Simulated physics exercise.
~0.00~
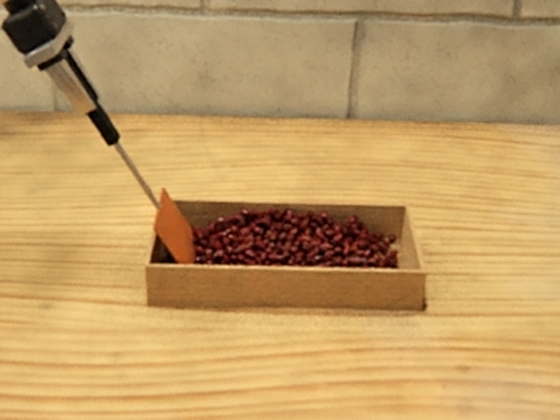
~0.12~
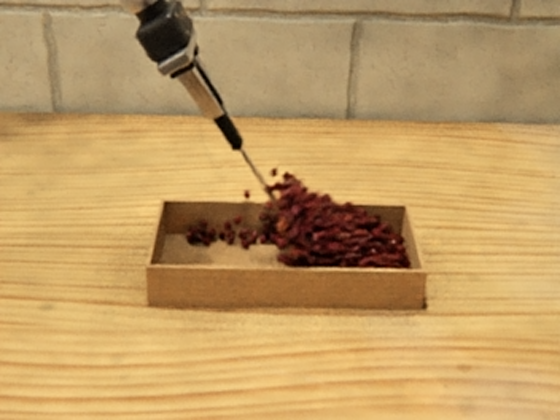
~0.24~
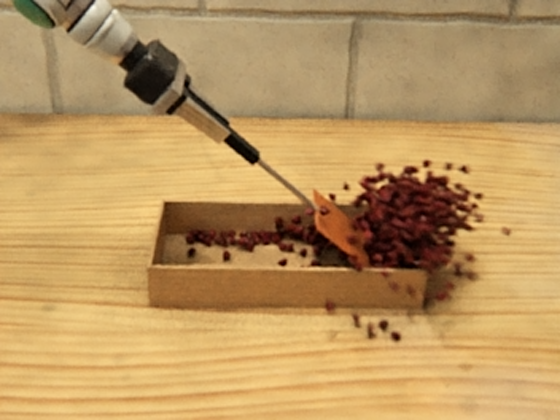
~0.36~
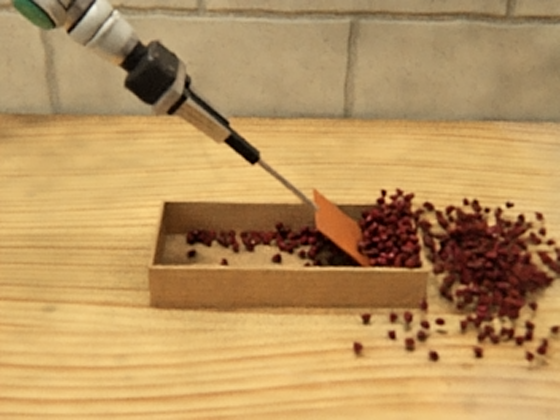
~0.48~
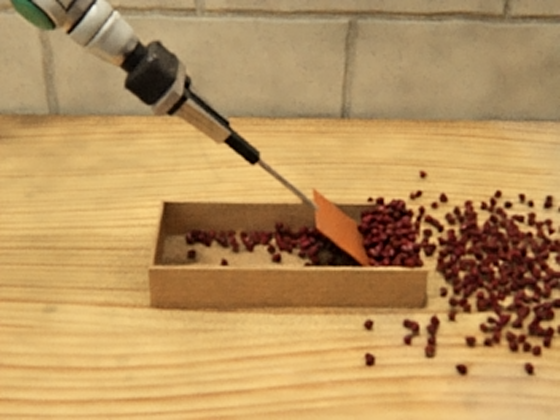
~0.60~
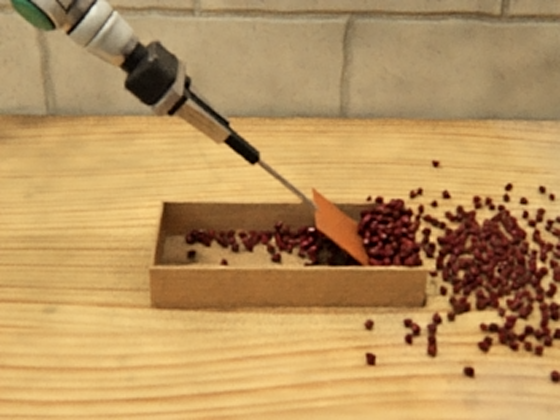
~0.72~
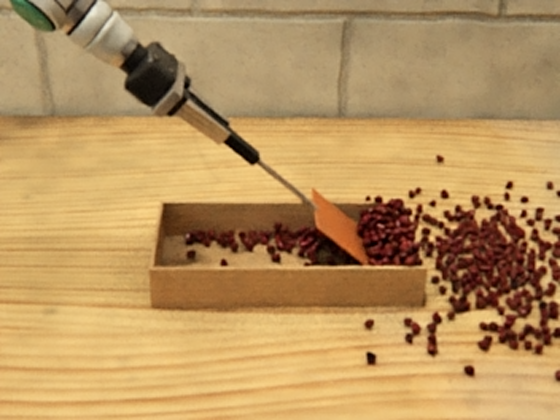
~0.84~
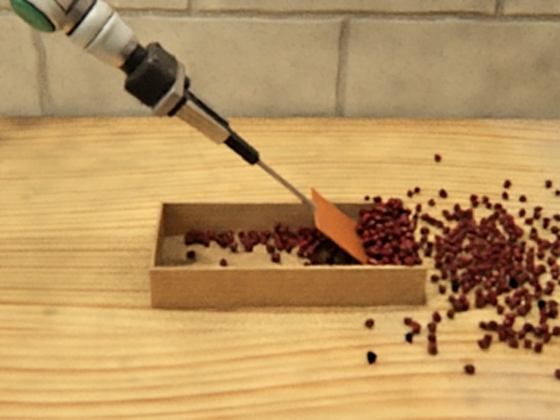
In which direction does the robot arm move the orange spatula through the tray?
The spatula moves to the right, going from the left end of the tray towards its right end.
